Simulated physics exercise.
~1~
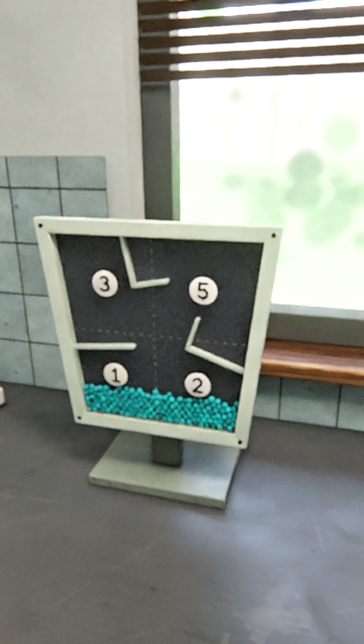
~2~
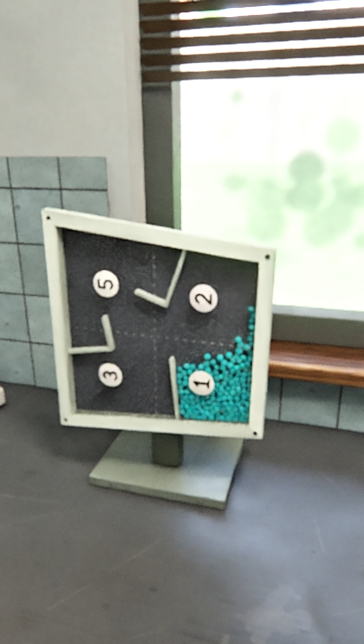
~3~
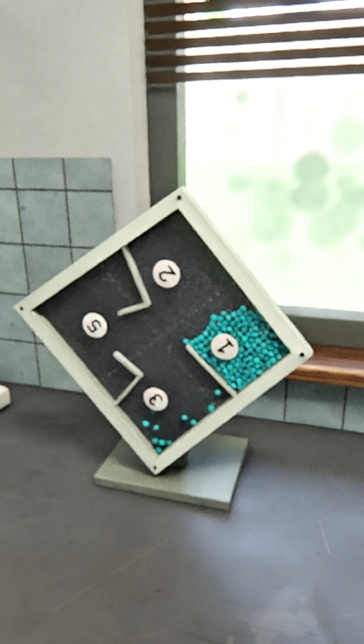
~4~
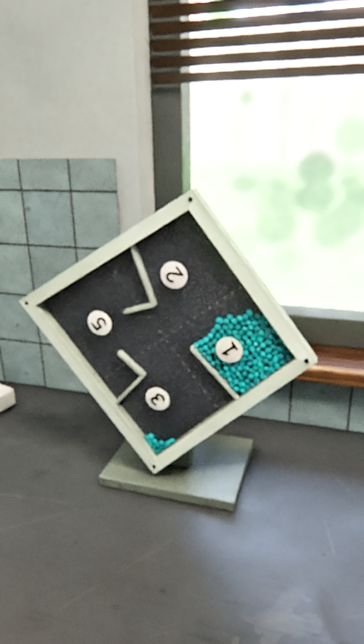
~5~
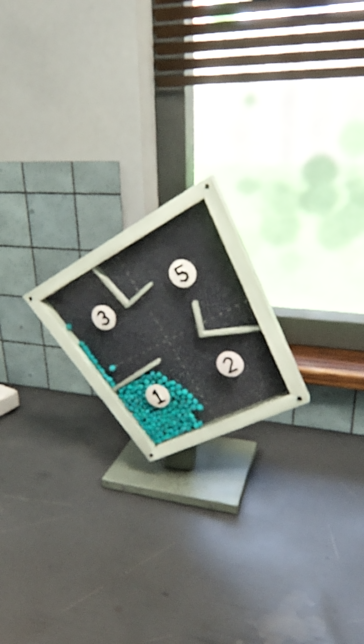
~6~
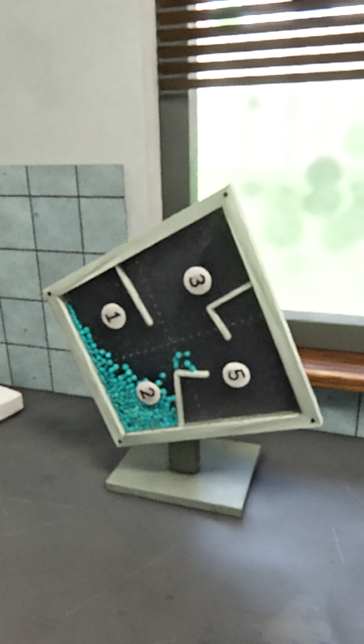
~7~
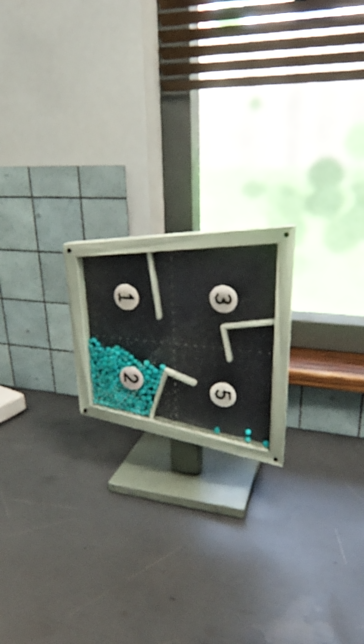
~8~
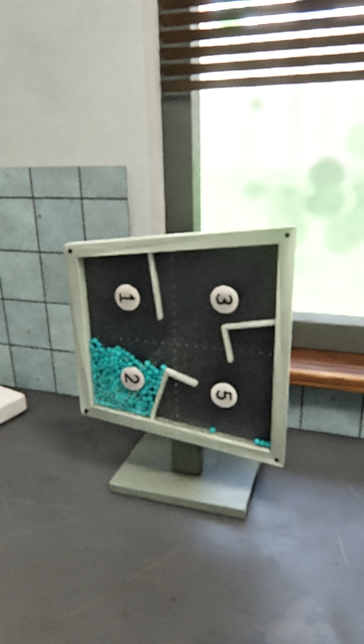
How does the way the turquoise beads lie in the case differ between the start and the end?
At the start they lie in a shallow layer spread along the whole bottom of the case, beneath numbers one and two. At the end most are heaped in the lower left around number two, with only a few at the lower right below number five.
